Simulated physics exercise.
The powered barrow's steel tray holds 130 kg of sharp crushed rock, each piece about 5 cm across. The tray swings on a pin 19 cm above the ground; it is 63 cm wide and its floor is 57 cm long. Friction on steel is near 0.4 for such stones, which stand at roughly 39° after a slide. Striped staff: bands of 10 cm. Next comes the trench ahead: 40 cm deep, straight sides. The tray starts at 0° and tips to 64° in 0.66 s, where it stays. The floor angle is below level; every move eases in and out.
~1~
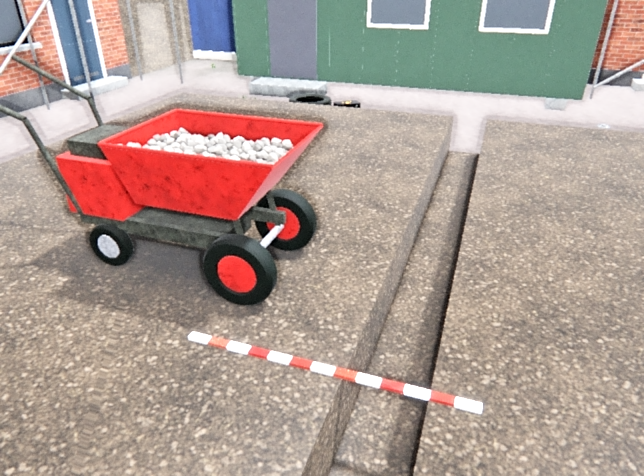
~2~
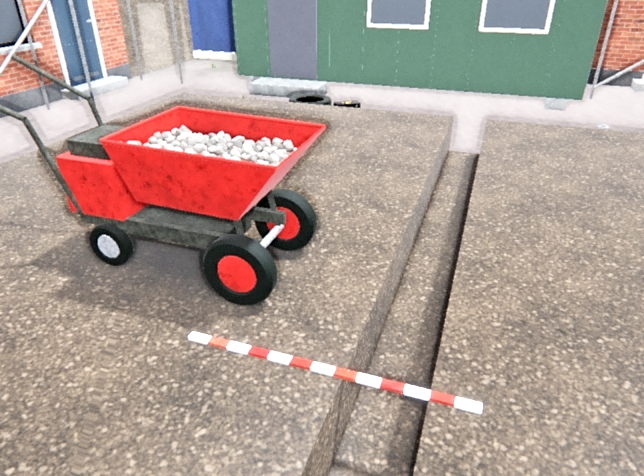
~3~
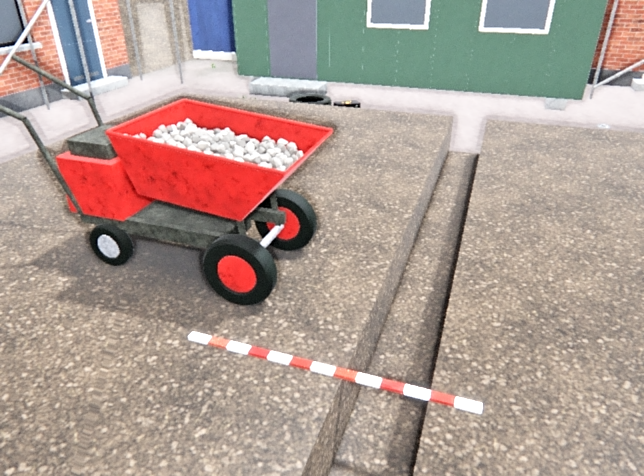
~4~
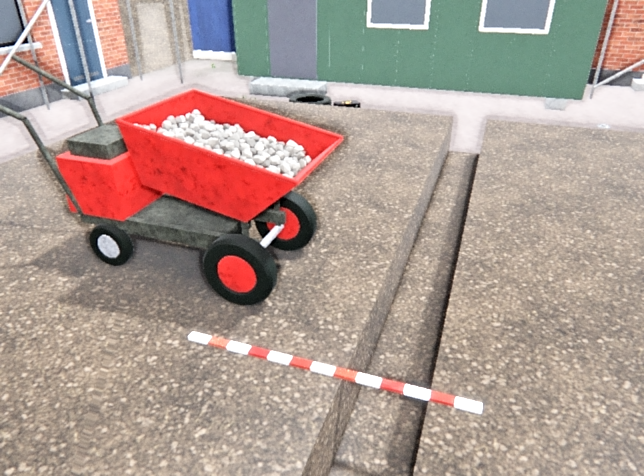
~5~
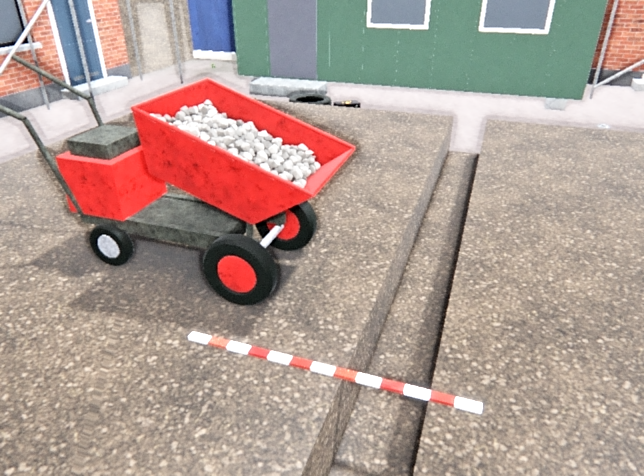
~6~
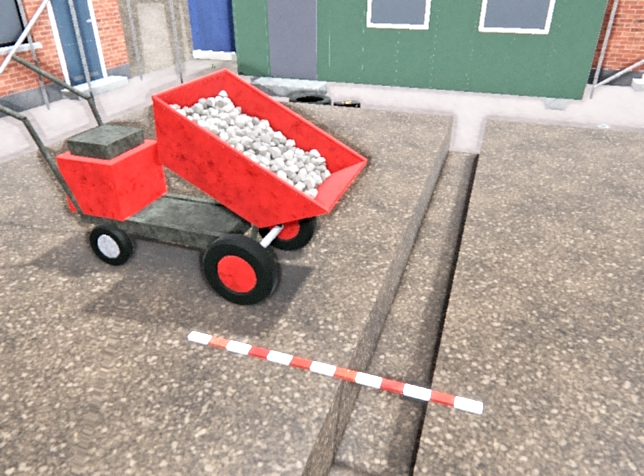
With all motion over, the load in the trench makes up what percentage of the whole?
It makes up about 50 percent of the whole load.
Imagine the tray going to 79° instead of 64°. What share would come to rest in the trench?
Then close to 95 per cent.
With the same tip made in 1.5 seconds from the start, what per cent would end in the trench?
In that case some 45 per cent.
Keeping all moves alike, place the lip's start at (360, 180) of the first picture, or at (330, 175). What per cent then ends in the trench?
Roughly 5 in a hundred, then 20 in a hundred.
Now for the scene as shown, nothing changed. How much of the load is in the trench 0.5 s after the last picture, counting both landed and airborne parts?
At that moment: Approx. 10 %.
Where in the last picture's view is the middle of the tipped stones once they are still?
Somewhere near pixel (417, 354).
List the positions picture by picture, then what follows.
In the first picture, the tray is at 0°, its lip at (272, 167); the top of the load is at (220, 142).
In the second picture, lip at (276, 169), floor tilted 1°, highest stones at (200, 139).
In the third picture, lip at (285, 174), floor tilted 6°, highest stones at (185, 130).
In the fourth picture, lip at (298, 183), floor tilted 12°, highest stones at (194, 122).
In the fifth picture, lip at (313, 196), floor tilted 19°, highest stones at (203, 111).
In the sixth picture, lip at (327, 211), floor tilted 28°, highest stones at (216, 103).
Then, 0.2 s after the last picture the floor is at 55°, 100 % in the tray; the foremost stones are at (351, 221).
Then, 0.5 s after the last picture the floor is at 64°, 88 % in the tray, 11 % in the trench; the foremost stones are at (422, 321).
Then, 0.8 s after the last picture the floor is at 64°, 52 % in the tray, 39 % in the trench, 9 % past the trench; the foremost stones are at (548, 325).
Then, 2.8 s after the last picture the floor is at 64°, 41 % in the tray, 50 % in the trench, 9 % past the trench; the foremost stones are past the picture's edge.
